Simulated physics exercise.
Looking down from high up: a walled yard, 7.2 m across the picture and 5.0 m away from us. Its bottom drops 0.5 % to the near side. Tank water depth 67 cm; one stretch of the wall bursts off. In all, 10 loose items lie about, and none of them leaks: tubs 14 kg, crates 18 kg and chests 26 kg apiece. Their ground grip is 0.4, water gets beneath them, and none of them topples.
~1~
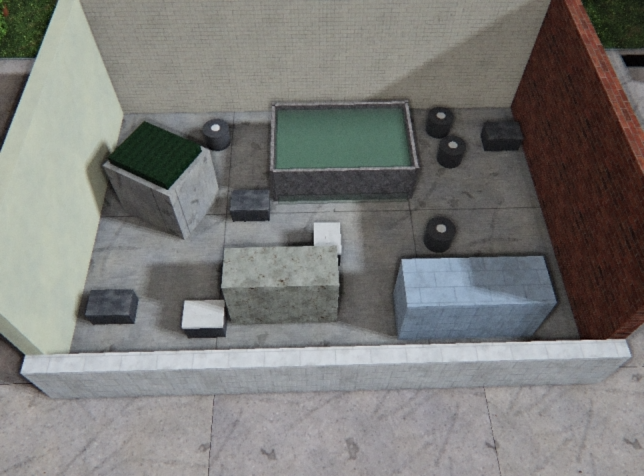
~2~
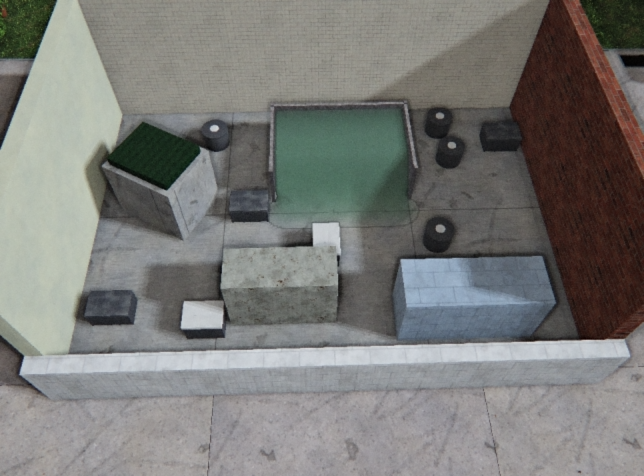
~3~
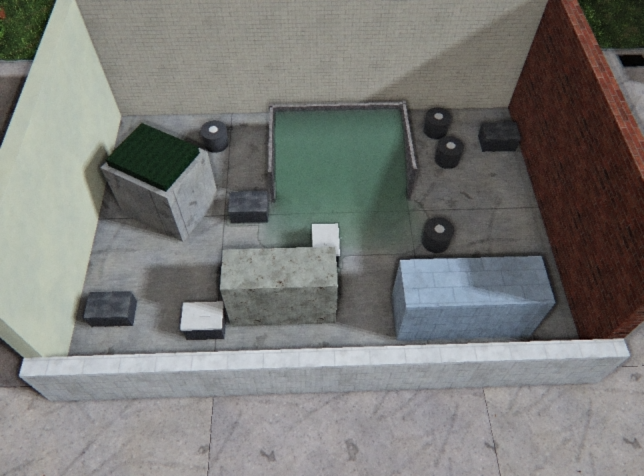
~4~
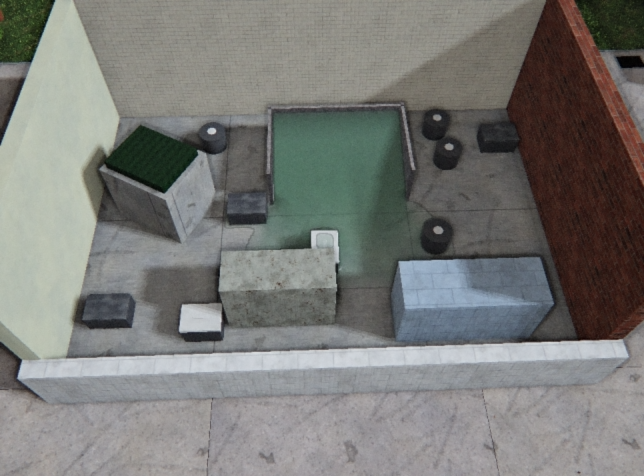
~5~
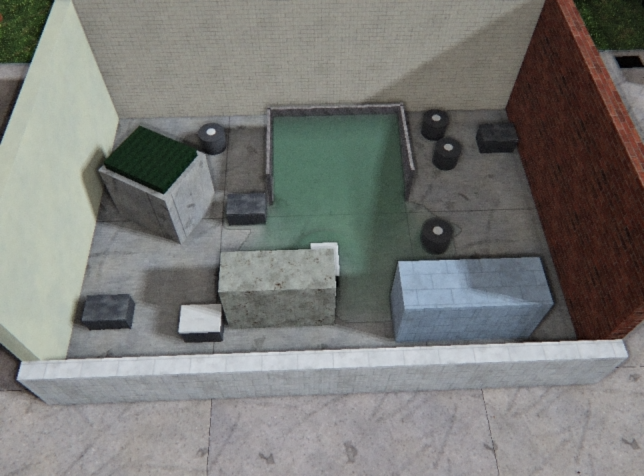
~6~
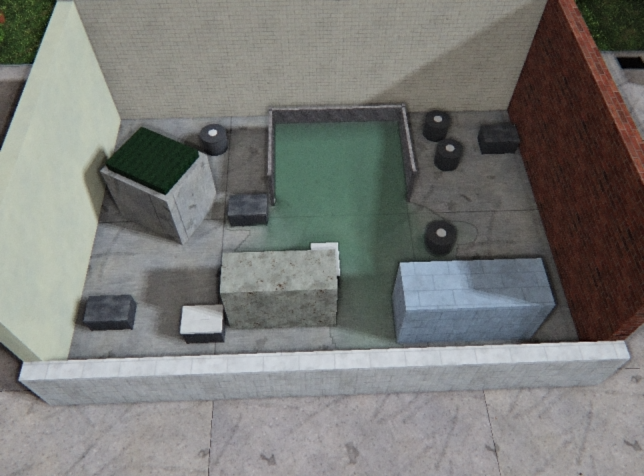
Green water pours from a stone tank against the back wall of a walled yard, seen from high above by a still camera. A grey block with a dark green top stands at left, a mottled stone block and a pale blue one sit near the front wall, and small dark boxes, white-topped boxes and round tubs lie around. The tank's front wall gives way, water spreads forward between the blocks, and a white-topped box slides slightly nearer.
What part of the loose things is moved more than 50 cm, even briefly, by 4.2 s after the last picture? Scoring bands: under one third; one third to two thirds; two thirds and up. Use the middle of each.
Share: Middle band, from a third up to but not reaching two thirds.
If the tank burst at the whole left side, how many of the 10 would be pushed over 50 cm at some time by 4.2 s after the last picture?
That gives 5 of them.
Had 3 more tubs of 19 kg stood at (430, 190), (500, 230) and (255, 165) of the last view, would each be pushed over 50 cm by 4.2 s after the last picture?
Well, in turn they are below that, above that and below that.
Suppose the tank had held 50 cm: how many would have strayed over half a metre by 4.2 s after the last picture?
The answer would then be 3.
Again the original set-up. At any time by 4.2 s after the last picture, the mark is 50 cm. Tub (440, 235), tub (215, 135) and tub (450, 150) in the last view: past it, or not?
Well, in that order it's topping it, not reaching it, not reaching it.
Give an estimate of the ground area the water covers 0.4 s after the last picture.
About 11.5 m2 is covered.
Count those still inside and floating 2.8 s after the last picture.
By my count, 2.
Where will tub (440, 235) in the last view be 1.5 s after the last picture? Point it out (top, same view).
Close to pixel (535, 238).
Then, 0.4 s after the last picture 0 of 10 are over 50 cm from their spots; 1 afloat.
Then, 1.5 s after the last picture 2 of 10 are over 50 cm from their spots; 1 afloat.
Then, 2.8 s after the last picture 3 of 10 are over 50 cm from their spots; 2 afloat.
Then, 4.2 s after the last picture 5 of 10 are over 50 cm from their spots, and 5 have been at some point; 3 afloat.
